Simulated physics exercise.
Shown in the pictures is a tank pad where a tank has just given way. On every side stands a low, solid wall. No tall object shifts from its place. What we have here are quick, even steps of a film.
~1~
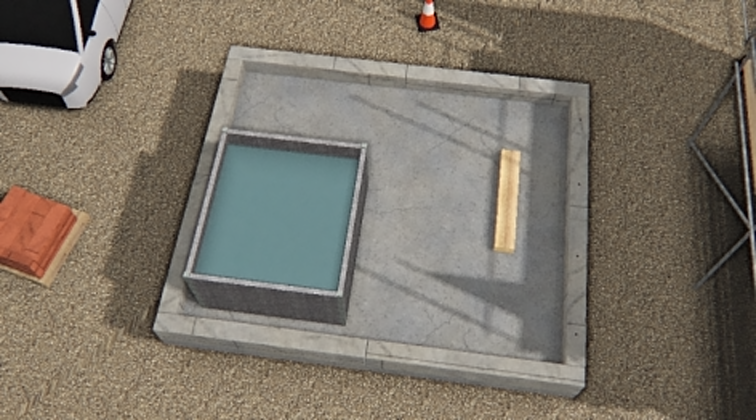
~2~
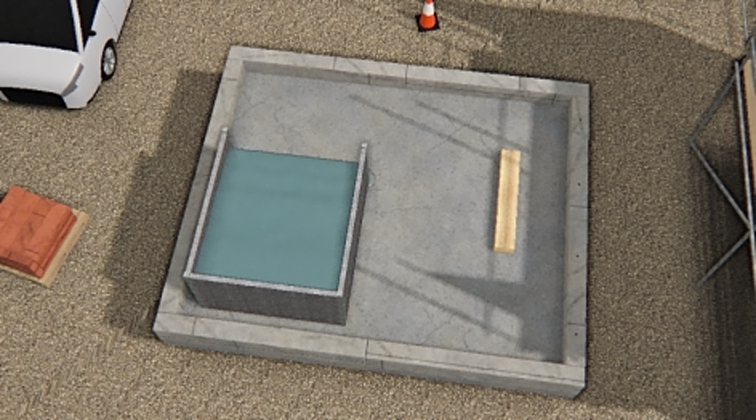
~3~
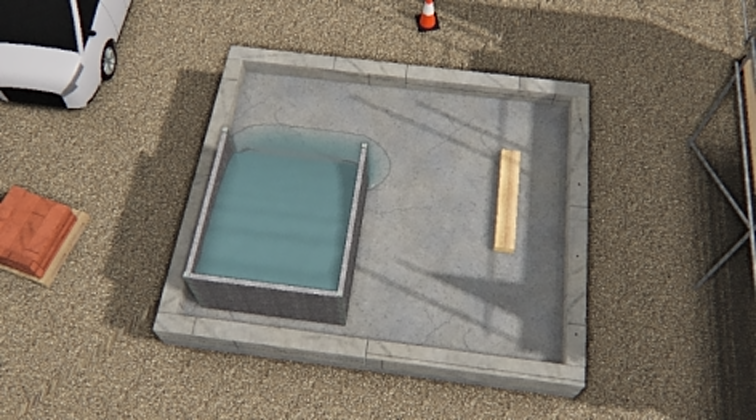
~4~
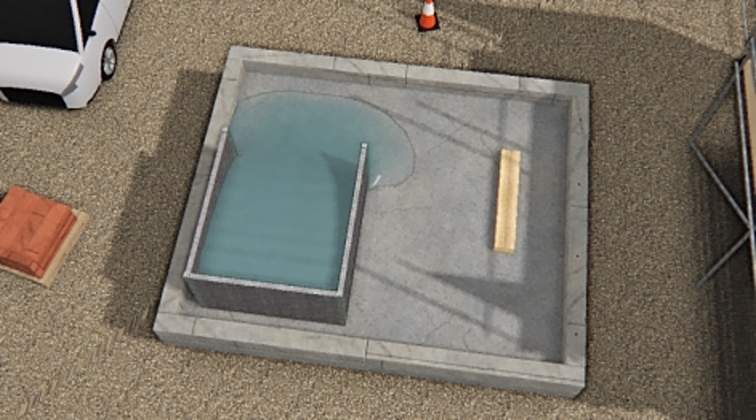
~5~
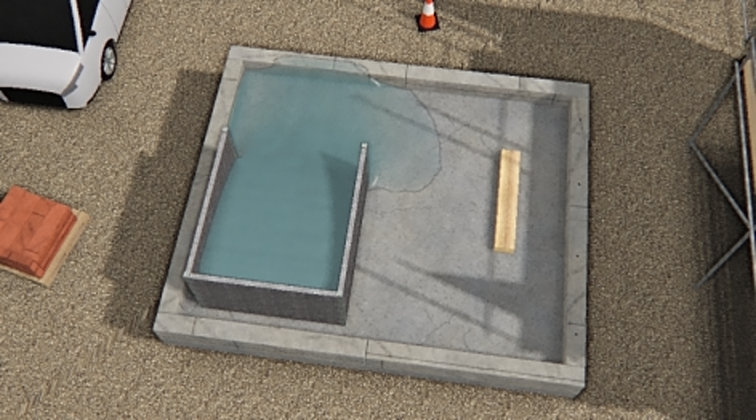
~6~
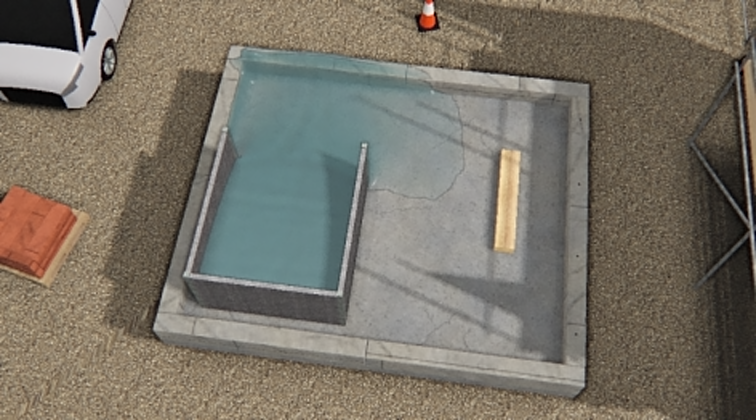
On a low-walled concrete pad beside a white vehicle, an open tank of still blue-green water loses its far side, and the water pours out through the gap, spreading to the far wall and rightward across the pad.
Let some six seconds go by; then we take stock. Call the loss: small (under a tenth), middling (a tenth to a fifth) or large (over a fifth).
Large.
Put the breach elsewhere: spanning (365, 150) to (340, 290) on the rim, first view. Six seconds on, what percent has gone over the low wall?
Close to 20 per cent, I reckon.
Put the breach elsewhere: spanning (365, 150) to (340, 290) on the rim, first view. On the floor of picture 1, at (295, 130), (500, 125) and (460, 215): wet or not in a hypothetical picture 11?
First point bare, second point swamped, third point swamped.
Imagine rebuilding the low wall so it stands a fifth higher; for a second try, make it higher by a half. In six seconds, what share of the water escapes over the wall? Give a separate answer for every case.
The first case gives roughly 18 in a hundred and the second roughly 10 in a hundred.
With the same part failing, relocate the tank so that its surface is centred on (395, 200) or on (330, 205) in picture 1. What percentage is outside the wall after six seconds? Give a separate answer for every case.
Log: 30 percent, 28 percent, in order.
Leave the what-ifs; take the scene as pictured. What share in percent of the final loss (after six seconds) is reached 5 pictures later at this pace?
Near 35 in a hundred.
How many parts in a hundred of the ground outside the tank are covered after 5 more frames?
That works out at 45 %.
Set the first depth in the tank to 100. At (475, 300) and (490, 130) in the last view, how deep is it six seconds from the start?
First 16 %, then 16 %.
A moment on, water covers 35 % of the floor; the low wall has let 3 % over.
Next, water covers 45 % of the floor; the low wall has let 9 % over.
Then, water covers 60 % of the floor; the low wall has let 25 % over.
Later, water covers 75 % of the floor; the low wall has let 28 % over.
In the end, water covers 80 % of the floor; the low wall has let 28 % over.
